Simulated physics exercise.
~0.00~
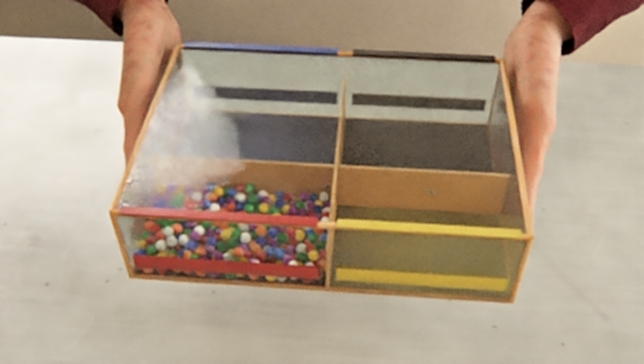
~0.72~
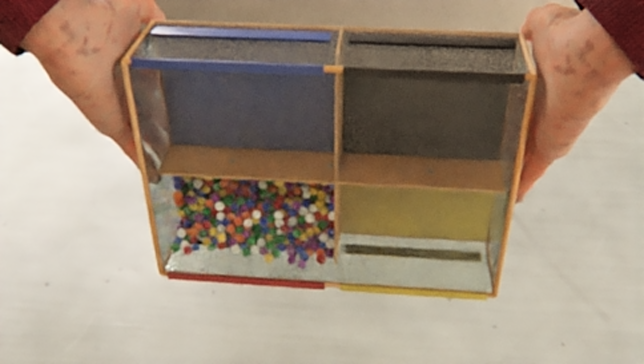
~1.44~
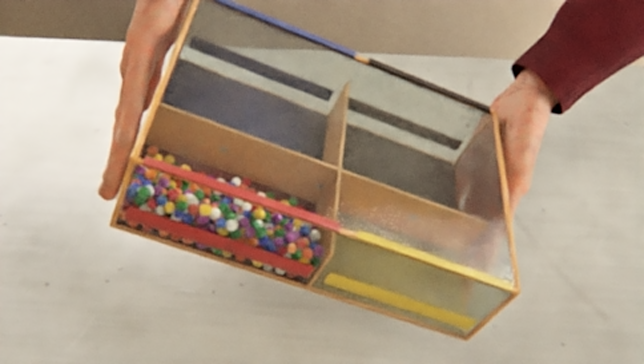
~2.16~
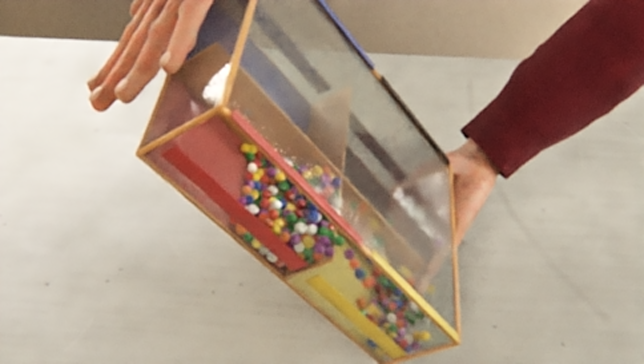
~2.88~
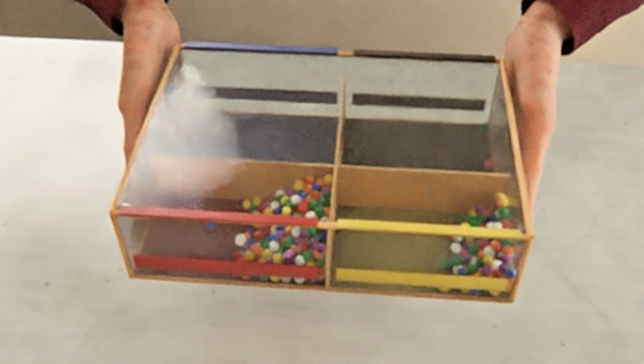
Colorful beads filled the red section of a clear-topped, four-part box as two hands tipped it one way, then tilted it sideways so some spilled into the yellow section, and finally it was level again with most beads still in red.
